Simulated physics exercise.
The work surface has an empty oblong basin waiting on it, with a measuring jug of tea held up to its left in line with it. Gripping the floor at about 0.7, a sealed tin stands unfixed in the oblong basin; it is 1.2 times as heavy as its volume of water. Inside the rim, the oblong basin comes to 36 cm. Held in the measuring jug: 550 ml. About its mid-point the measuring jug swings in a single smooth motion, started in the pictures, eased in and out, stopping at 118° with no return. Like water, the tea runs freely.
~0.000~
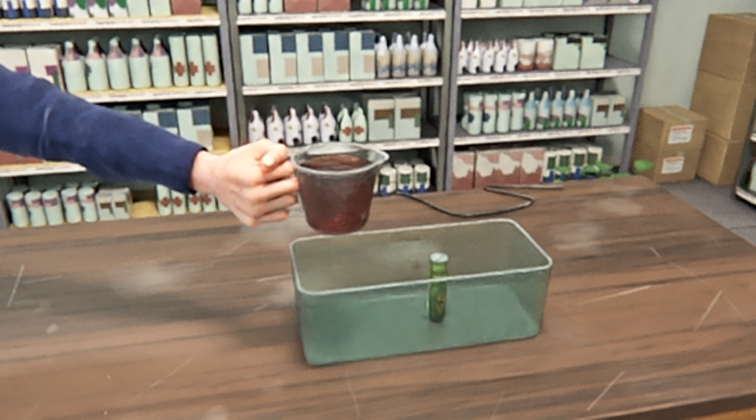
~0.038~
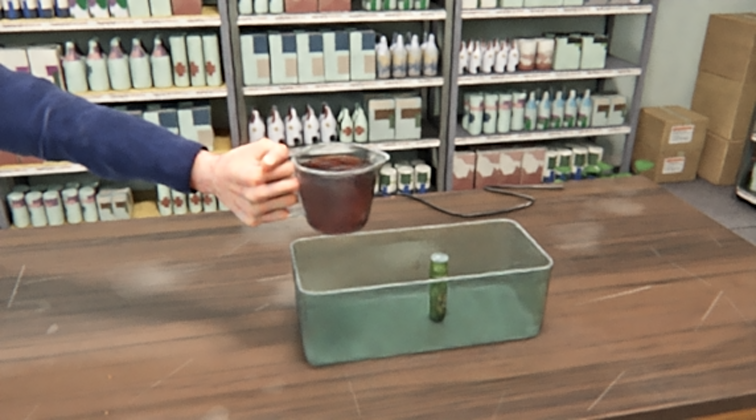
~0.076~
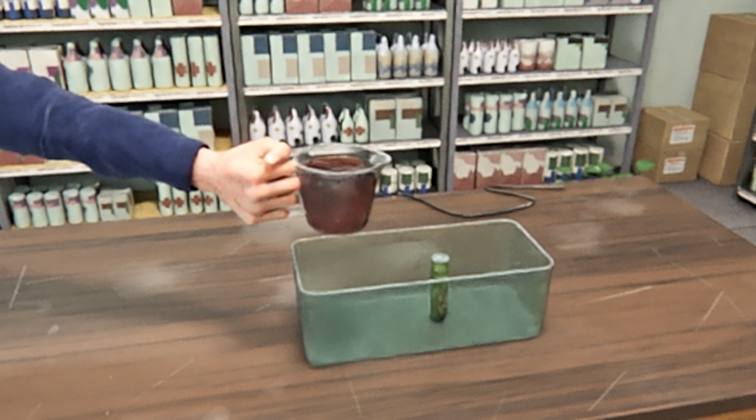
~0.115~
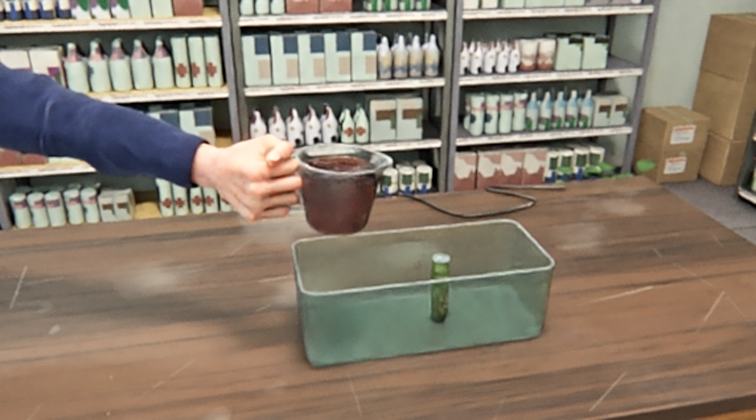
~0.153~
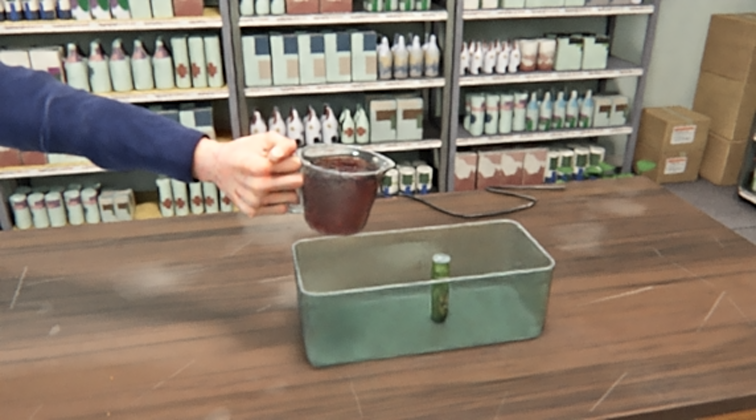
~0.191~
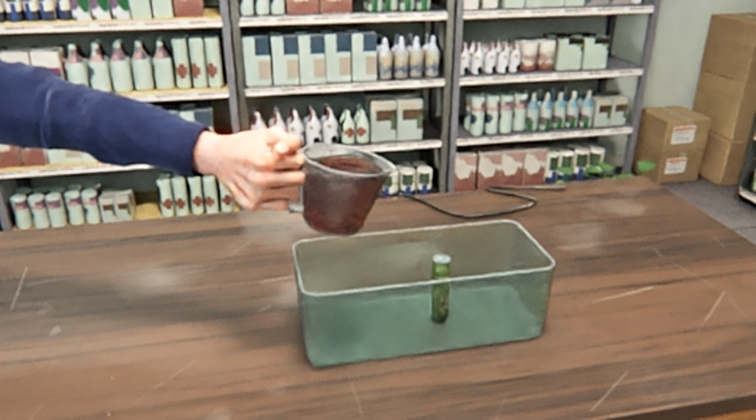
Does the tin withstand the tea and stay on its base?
No, it is knocked over.
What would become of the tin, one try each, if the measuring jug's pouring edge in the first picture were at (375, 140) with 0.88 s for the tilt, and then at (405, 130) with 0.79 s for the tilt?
First it tips over; then it tips over.
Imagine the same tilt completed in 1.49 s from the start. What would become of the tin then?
With that tilt, the tin tips.
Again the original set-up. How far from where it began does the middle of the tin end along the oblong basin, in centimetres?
8.0 cm.
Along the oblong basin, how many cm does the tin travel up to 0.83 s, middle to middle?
I'd put it at around 2 centimetres.
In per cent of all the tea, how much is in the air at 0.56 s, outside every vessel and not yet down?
It comes to about 24 percent.
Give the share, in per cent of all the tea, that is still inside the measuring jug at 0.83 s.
Near 3 percent, more or less.
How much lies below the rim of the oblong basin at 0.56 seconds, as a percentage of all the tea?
I reckon close to 18 percent of it.
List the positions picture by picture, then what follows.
The first frame shows tilt 0°; pouring edge (388, 155); surface from (296, 169) to (375, 163); the oblong basin's rim runs from (295, 267) to (532, 242); the tin's top is at (439, 260).
The second frame shows tilt 1°; pouring edge (389, 155); surface from (297, 169) to (376, 163).
The third frame shows tilt 2°; pouring edge (390, 157); surface from (298, 168) to (377, 164).
The fourth frame shows tilt 5°; pouring edge (392, 160); surface from (300, 169) to (379, 166).
The fifth frame shows tilt 8°; pouring edge (394, 163); surface from (302, 169) to (381, 166).
The sixth frame shows tilt 12°; pouring edge (396, 167); surface from (304, 170) to (384, 167).
After 0.56 s the tilt is 79° and 57 per cent is still to pour; the tin stands where it began.
After 0.83 s the tilt is 115° and 3 per cent is still to pour; the tin leans 11°.
After 1.11 s the tilt is 118° and 0 per cent is still to pour; the tin lies on its side.
After 1.42 s the tilt is 118° and 0 per cent is still to pour; the tin lies on its side.
In the end the tin lies on its side.
